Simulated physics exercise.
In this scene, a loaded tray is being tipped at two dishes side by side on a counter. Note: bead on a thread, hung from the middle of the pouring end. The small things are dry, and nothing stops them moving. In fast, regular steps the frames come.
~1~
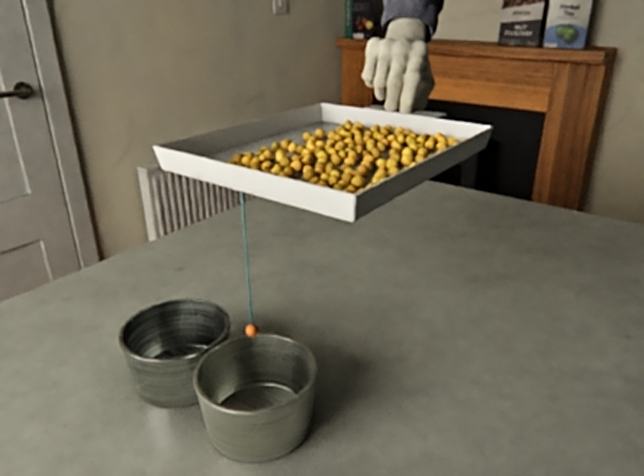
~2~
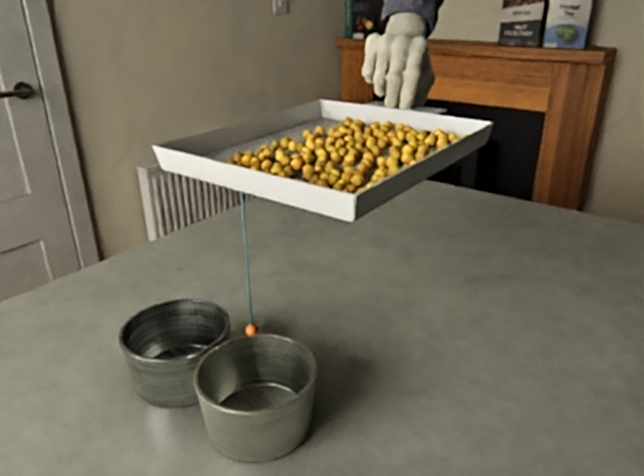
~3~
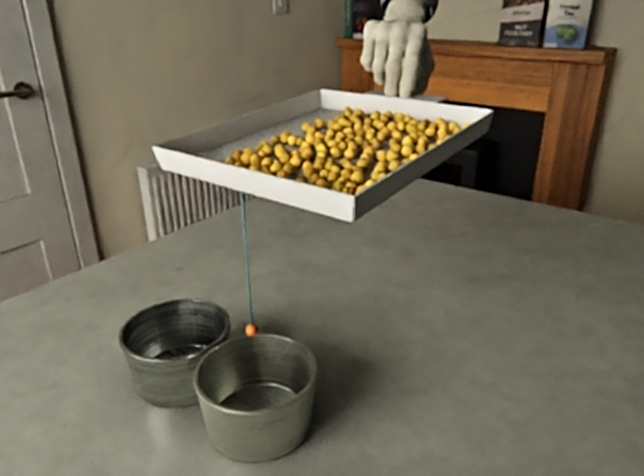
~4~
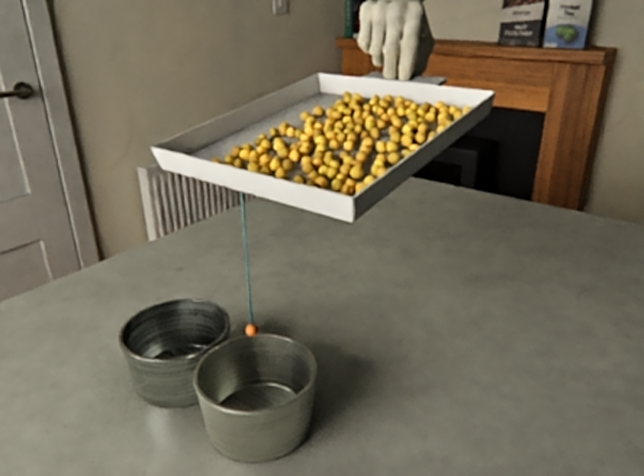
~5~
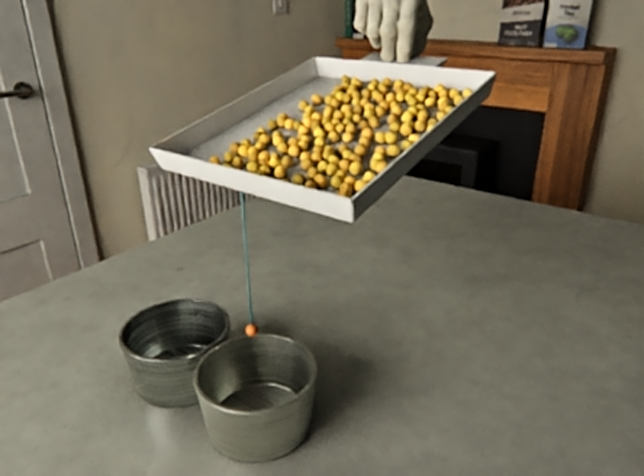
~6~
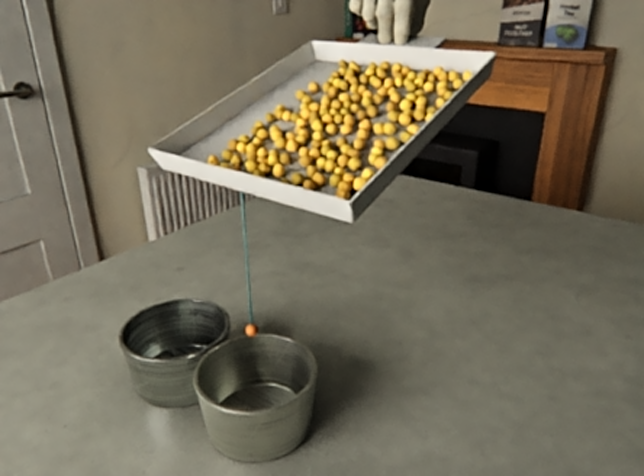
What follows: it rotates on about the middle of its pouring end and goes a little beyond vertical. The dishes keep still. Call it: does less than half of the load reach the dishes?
Yes.
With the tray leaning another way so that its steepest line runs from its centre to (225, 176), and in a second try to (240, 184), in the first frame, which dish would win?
Leftward dish at the first place, Leftward dish at the second.
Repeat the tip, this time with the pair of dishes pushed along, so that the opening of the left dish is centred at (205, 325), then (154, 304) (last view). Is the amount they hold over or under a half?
Result - try one, below the halfway mark; try two, below the halfway mark.
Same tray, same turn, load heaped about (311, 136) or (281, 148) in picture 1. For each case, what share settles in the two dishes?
Some 50 and then some 40 per cent.
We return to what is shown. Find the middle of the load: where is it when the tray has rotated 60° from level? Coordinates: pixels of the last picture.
The middle of the pieces sits at roughly (272, 150).
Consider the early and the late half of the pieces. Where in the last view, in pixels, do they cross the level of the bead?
Initially about (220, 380); subsequently about (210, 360).
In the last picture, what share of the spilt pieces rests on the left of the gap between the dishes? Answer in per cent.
I'd put it at close to 60 per cent.
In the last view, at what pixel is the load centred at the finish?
Last view, resting centre - approx. (200, 458).
Soon, tray tipped steeply; all on the tray.
A while on, tray tipped right over; nearly all on the tray; a stray few outside both; a stray few in the air.
Towards the end, tray tipped past a quarter turn; about a quarter in the right dish; a small part in the left dish; about two thirds outside both.
Finally, tray tipped past a quarter turn; about a quarter in the right dish; a small part in the left dish; about two thirds outside both.
